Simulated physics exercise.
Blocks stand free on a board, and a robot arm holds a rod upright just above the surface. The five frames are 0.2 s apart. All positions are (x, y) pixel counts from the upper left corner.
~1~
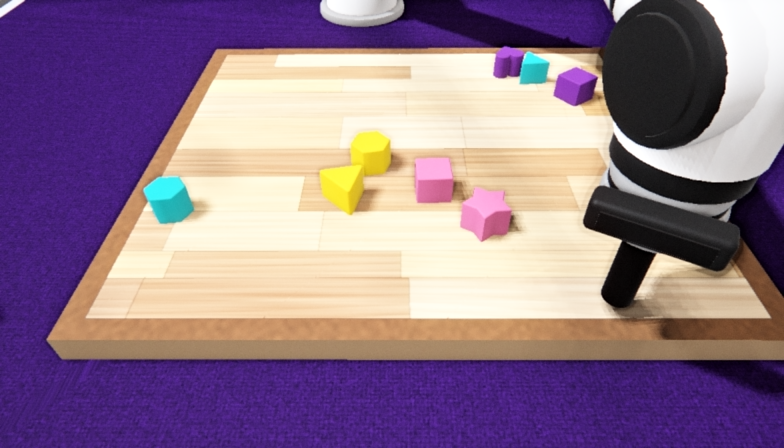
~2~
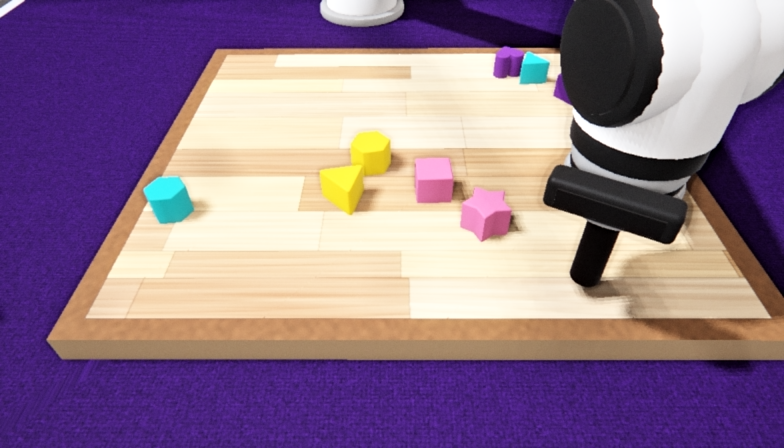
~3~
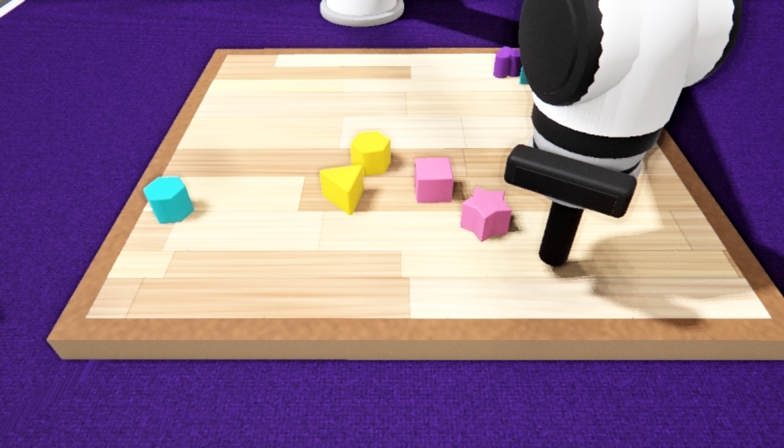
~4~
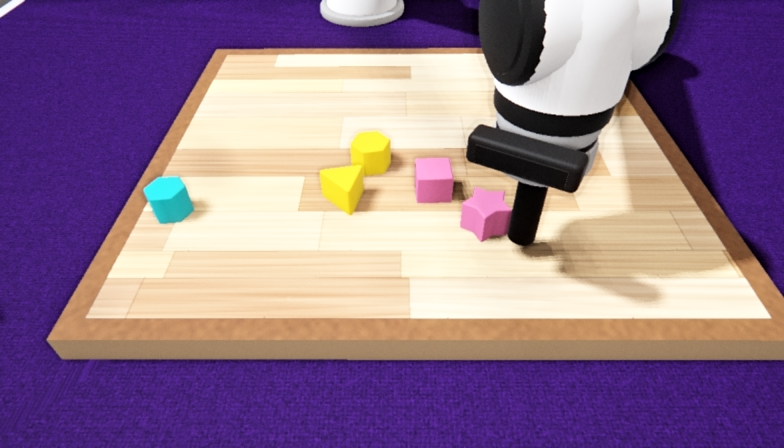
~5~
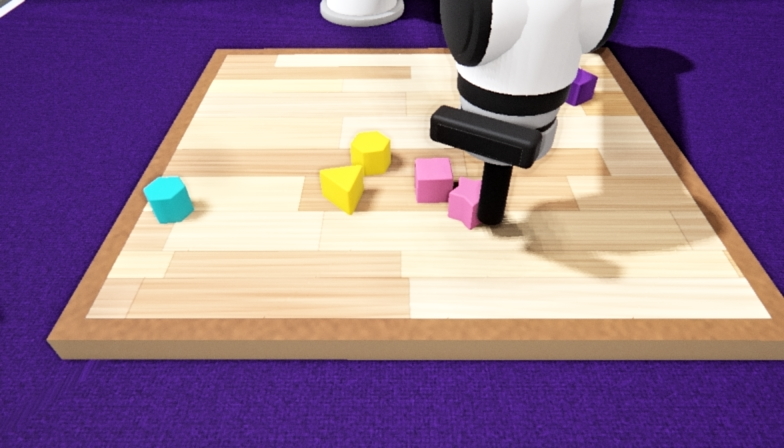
In this clip, a robot arm holding a black rod moves left and away from the viewer across a wooden board of colored blocks, then nudges the pink star slightly toward the pink square block while the yellow blocks stay still.
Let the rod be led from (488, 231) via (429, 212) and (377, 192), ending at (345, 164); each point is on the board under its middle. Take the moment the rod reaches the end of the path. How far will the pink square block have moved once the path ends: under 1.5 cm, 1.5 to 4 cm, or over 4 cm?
Band: 1.5 to 4 cm.
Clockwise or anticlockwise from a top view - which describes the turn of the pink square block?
Overhead view: Anti-clockwise.
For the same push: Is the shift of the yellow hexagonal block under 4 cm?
I expect so.
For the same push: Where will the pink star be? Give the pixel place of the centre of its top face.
It should be at about (452, 174).
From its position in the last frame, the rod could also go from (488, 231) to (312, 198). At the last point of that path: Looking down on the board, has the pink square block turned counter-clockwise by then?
The answer is yes.
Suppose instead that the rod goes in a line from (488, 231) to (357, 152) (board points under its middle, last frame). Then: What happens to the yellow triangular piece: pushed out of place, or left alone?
It sits in its place.
What follows on the original path. One third of the way, rod at (429, 198); pink square block at (425, 155), turned 35° anticlockwise; pink star at (452, 174), turned 65° clockwise.
Two thirds of the way, rod at (377, 178); pink square block at (425, 155), turned 35° anticlockwise; pink star at (452, 174), turned 70° clockwise.
At the end, rod at (343, 151); yellow triangular piece at (339, 171), turned 40° anticlockwise; yellow hexagonal block at (367, 131), turned 60° clockwise; pink square block at (425, 155), turned 35° anticlockwise; pink star at (452, 174), turned 70° clockwise.
